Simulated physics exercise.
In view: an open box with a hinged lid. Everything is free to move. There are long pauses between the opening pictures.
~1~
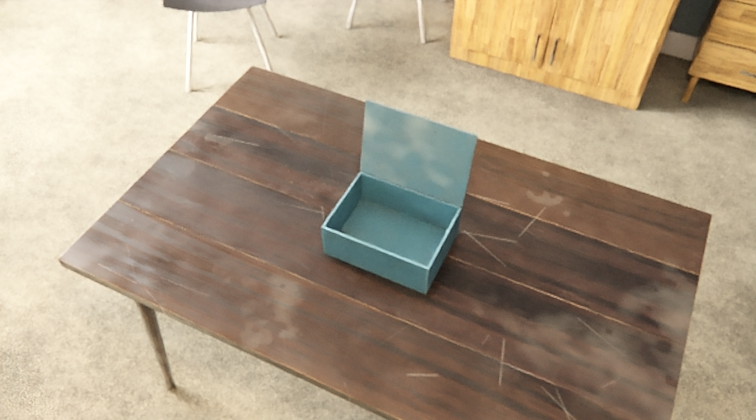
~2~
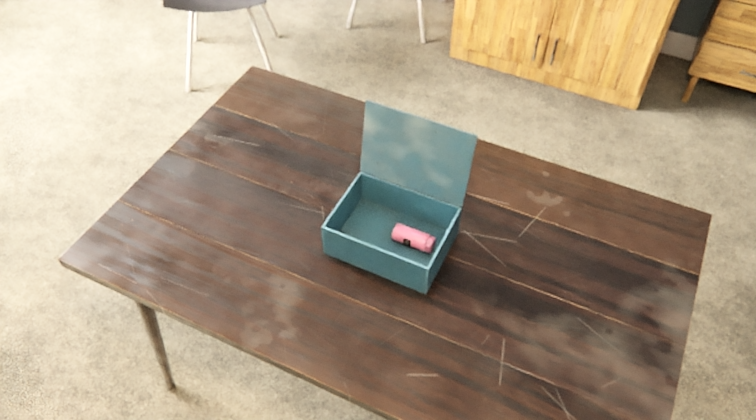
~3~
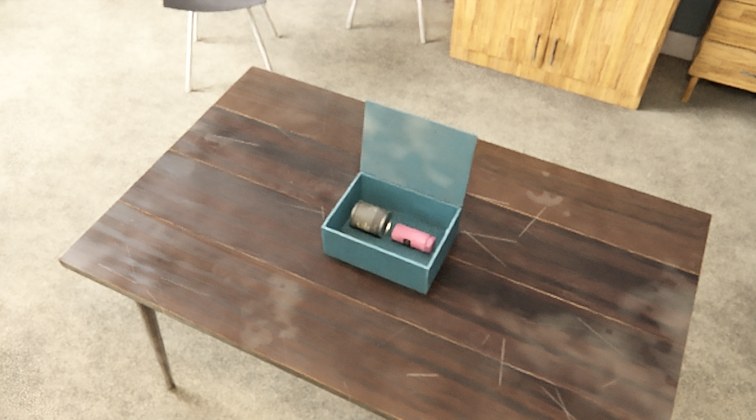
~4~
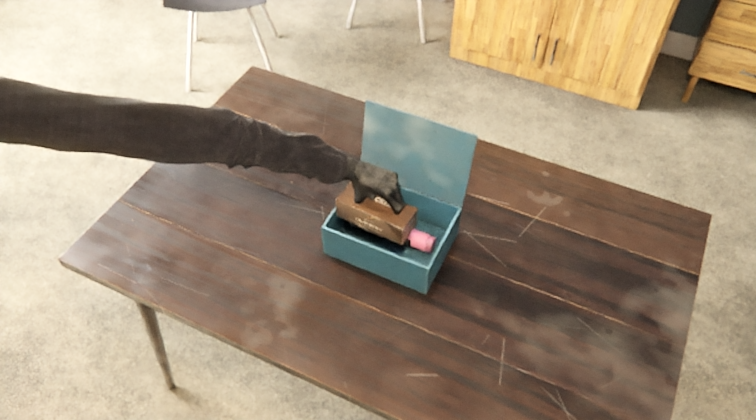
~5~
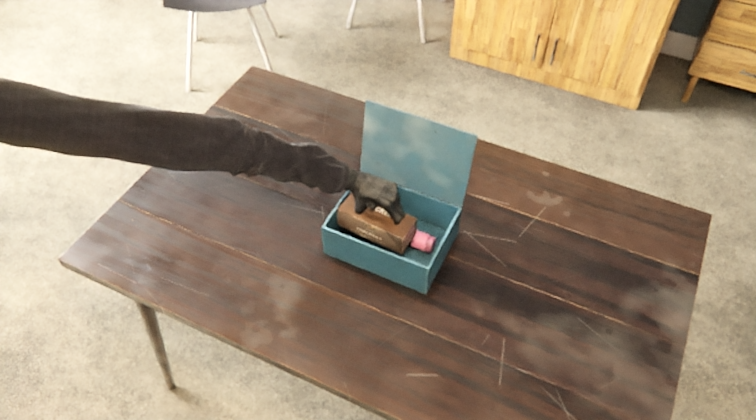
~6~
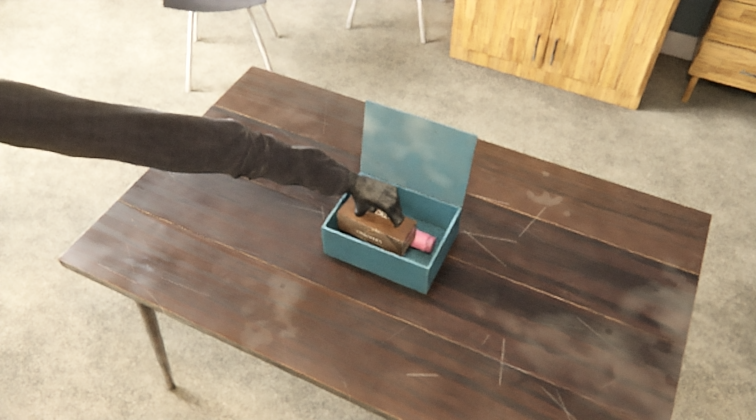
The footage shows an open teal box on a wooden table, empty at first, then holding a pink can and next a grey tin, before a dark-sleeved arm from the left lowers a brown carton slightly into it, still gripping it.
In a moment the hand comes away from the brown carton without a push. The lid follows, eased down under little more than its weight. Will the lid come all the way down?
It closes.
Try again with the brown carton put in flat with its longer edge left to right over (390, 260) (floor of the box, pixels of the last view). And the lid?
Then it closes.
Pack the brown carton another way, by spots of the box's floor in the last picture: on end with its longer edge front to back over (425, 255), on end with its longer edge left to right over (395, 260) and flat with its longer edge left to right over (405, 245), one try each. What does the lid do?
First try: It will not close; second try: It is held up; third try: It sits on the rim.
Then, 0.60 s after the last picture, brown carton on its side near (369, 240); grey tin rolled about its own width.
Then, 1.50 s after the last picture, lid 62° above the rim; brown carton on its side near (369, 240); grey tin rolled a little.
Then, 1.90 s after the last picture, lid 17° above the rim; brown carton on its side near (369, 240); grey tin rolled a little.
At rest, lid shut; tipped over in the box, brown carton; the other 2 in place. Seen from the same camera at the end, brown carton near (369, 240).
